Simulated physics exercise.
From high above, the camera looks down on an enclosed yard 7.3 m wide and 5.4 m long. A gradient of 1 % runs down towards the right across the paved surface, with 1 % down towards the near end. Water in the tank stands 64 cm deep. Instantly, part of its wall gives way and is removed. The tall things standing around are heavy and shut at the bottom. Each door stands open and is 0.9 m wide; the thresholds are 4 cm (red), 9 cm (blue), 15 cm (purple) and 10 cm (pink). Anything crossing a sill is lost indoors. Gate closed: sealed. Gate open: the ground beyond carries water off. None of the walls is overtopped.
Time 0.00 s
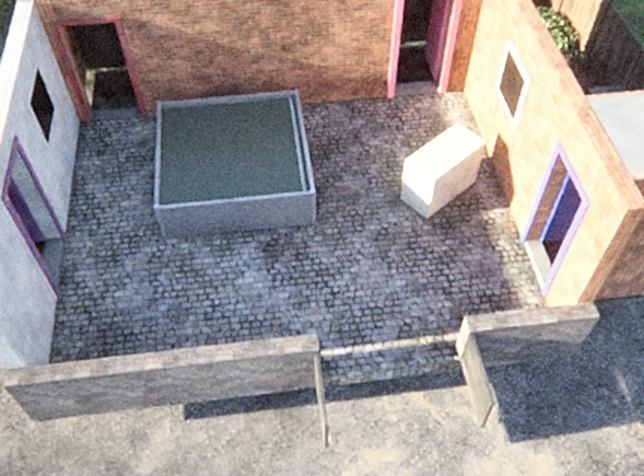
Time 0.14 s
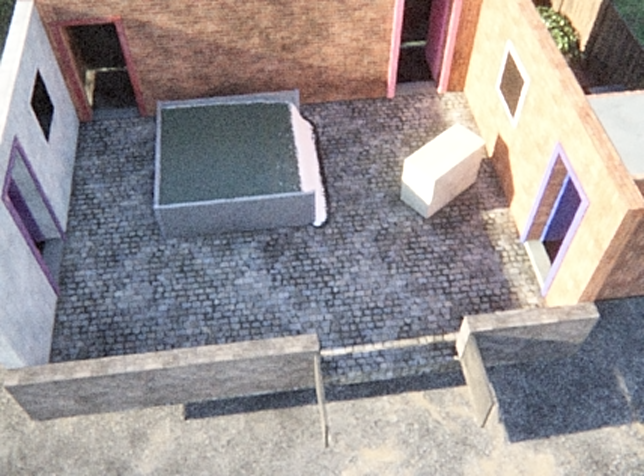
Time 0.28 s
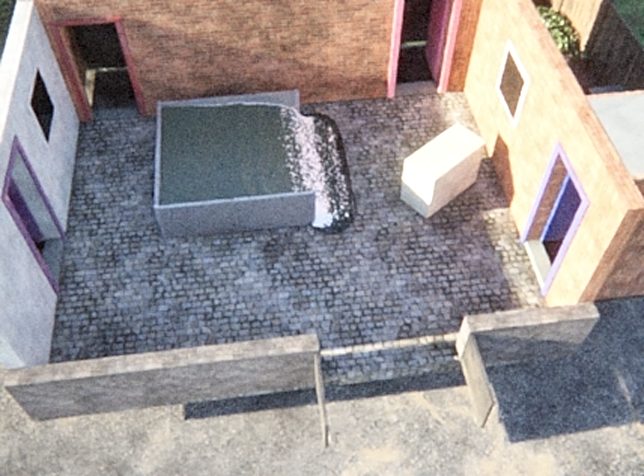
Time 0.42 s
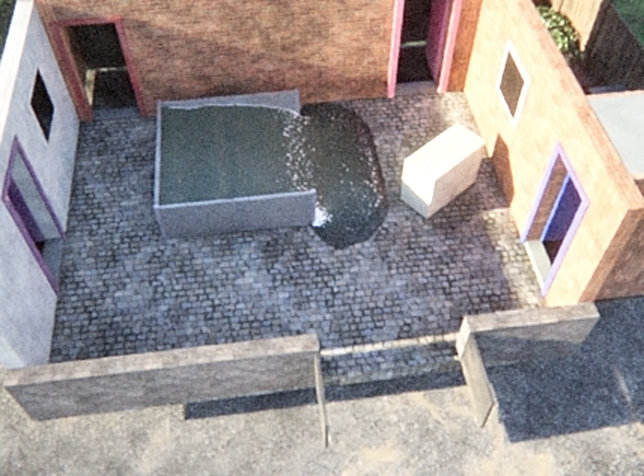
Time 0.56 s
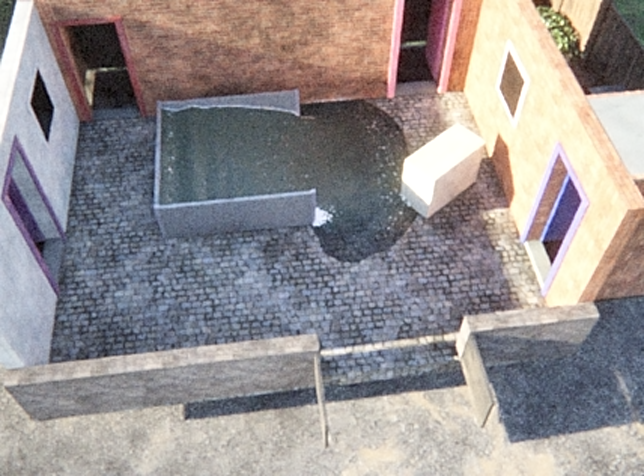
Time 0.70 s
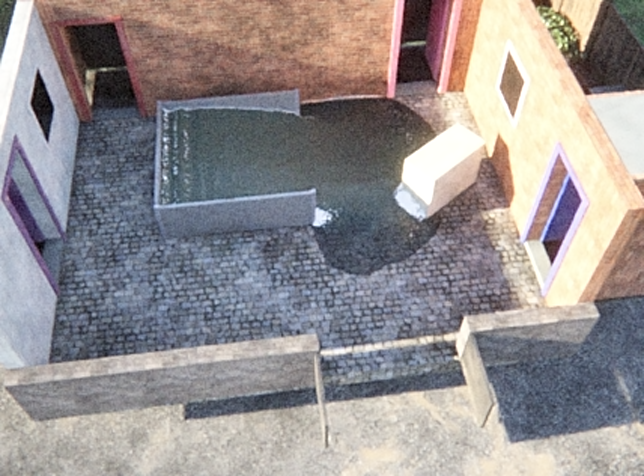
In a walled, cobbled yard, the right side of a square tank gave way and dark water poured out, foaming at first, then spread across the paving and reached a pale box on the right.
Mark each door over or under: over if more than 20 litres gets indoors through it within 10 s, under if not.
Red door: Under, blue door: Over, purple door: Under, pink door: Over.
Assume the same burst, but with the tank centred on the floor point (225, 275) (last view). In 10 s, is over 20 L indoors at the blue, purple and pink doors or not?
At the blue door the limit is surpassed, at the purple door not exceeded, at the pink door surpassed.
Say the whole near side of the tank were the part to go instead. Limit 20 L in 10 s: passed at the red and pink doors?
Well, against that limit, at red it's too much, and at pink it's within bounds.
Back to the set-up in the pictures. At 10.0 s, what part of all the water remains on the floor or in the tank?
Around 66 per cent of the water.
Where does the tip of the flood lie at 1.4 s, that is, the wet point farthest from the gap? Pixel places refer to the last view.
Near (527, 263).
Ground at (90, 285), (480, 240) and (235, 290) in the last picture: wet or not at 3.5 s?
In turn: Dry, wet, still dry.
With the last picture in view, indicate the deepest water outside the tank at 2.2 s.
Location: Approx. (472, 122).
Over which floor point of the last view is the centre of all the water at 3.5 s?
Centre: Approx. (386, 183) px.
After 1.4 s water covers 35 % of the floor and is deepest (49 cm) near (477, 135); red door not reached, blue door 3 cm at the sill, 0 L in, purple door not reached, pink door 11 cm at the sill, 0 L in.
After 2.2 s water covers 45 % of the floor and is deepest (56 cm) near (472, 122); red door not reached, blue door 16 cm at the sill, 5 L in, purple door not reached, pink door 31 cm at the sill, 20 L in.
After 3.5 s water covers 45 % of the floor and is deepest (36 cm) near (538, 292); red door not reached, blue door 15 cm at the sill, 37 L in, purple door not reached, pink door 29 cm at the sill, 224 L in.
After 6.0 s water covers 75 % of the floor and is deepest (19 cm) near (518, 337); red door 4 cm at the sill, 0 L in, blue door 18 cm at the sill, 99 L in, purple door not reached, pink door 16 cm at the sill, 350 L in.
After 10.0 s water covers 90 % of the floor and is deepest (14 cm) near (542, 334); red door 4 cm at the sill, 5 L in, blue door 13 cm at the sill, 155 L in, purple door 6 cm at the sill, 0 L in, pink door 6 cm at the sill, 362 L in.
